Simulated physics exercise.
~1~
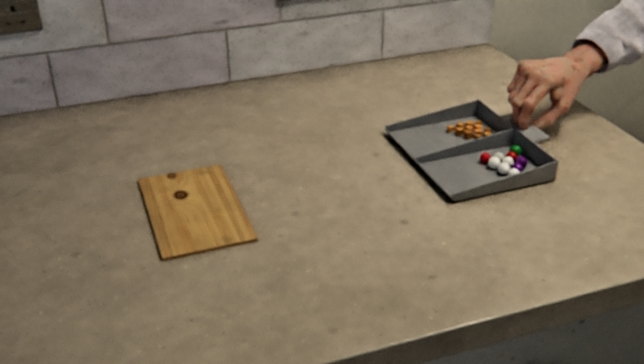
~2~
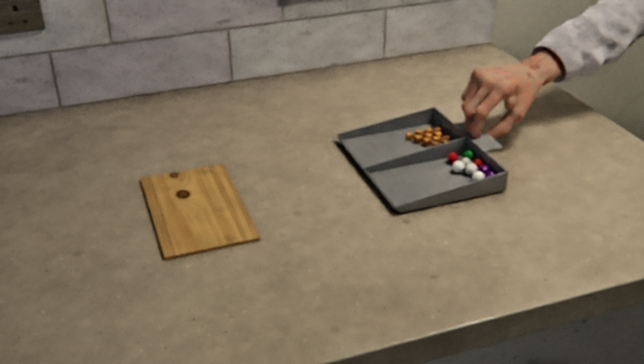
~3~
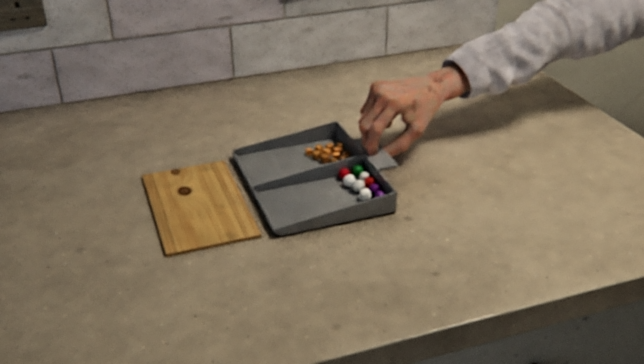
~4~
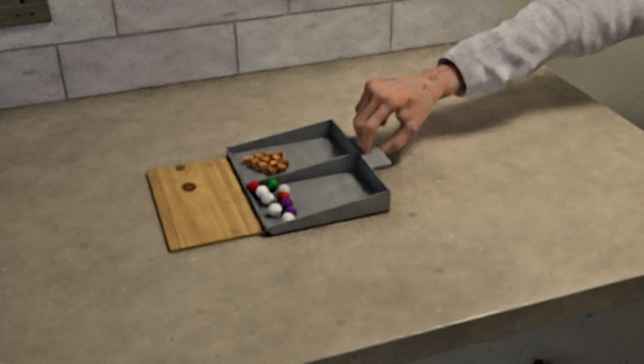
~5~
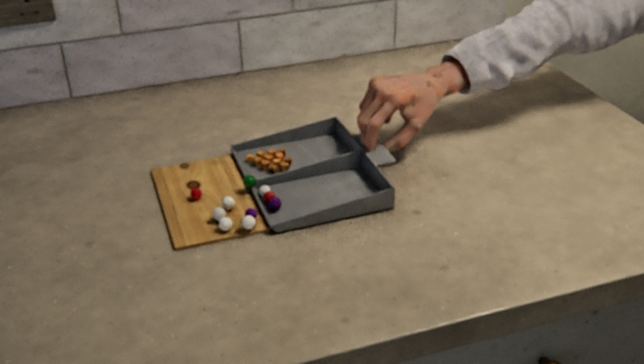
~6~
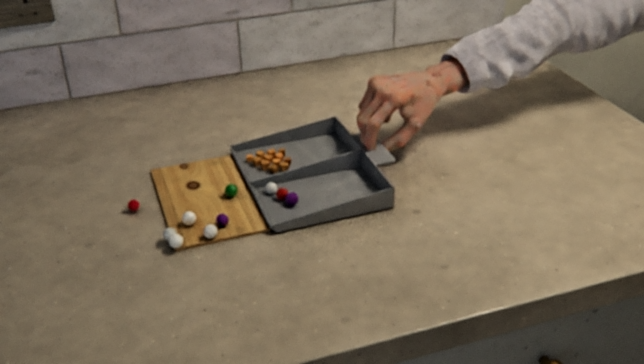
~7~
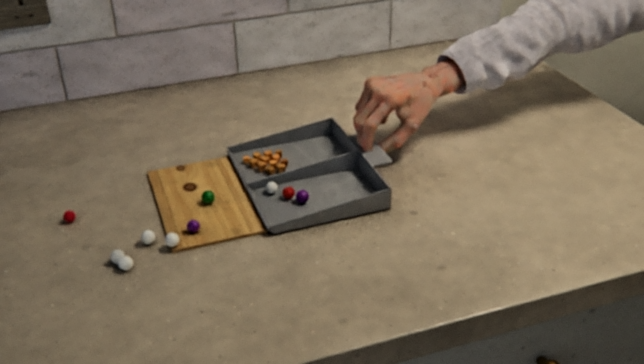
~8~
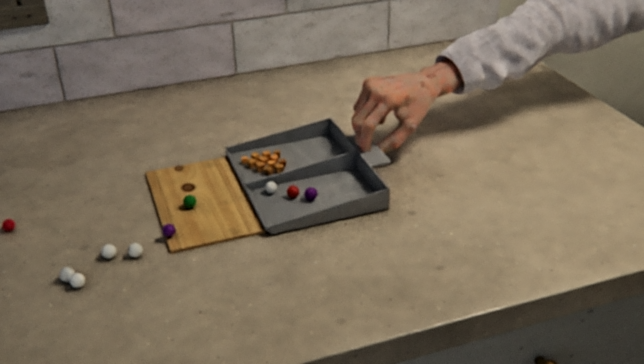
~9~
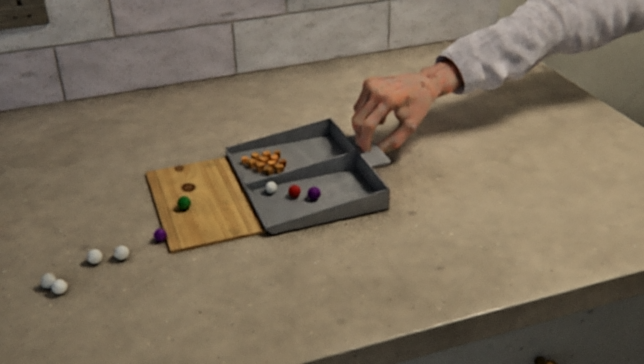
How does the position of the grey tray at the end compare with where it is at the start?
At the start the tray sits towards the right side of the counter, well apart from the wooden board. By the end it is farther left, resting right up against the board's right edge.
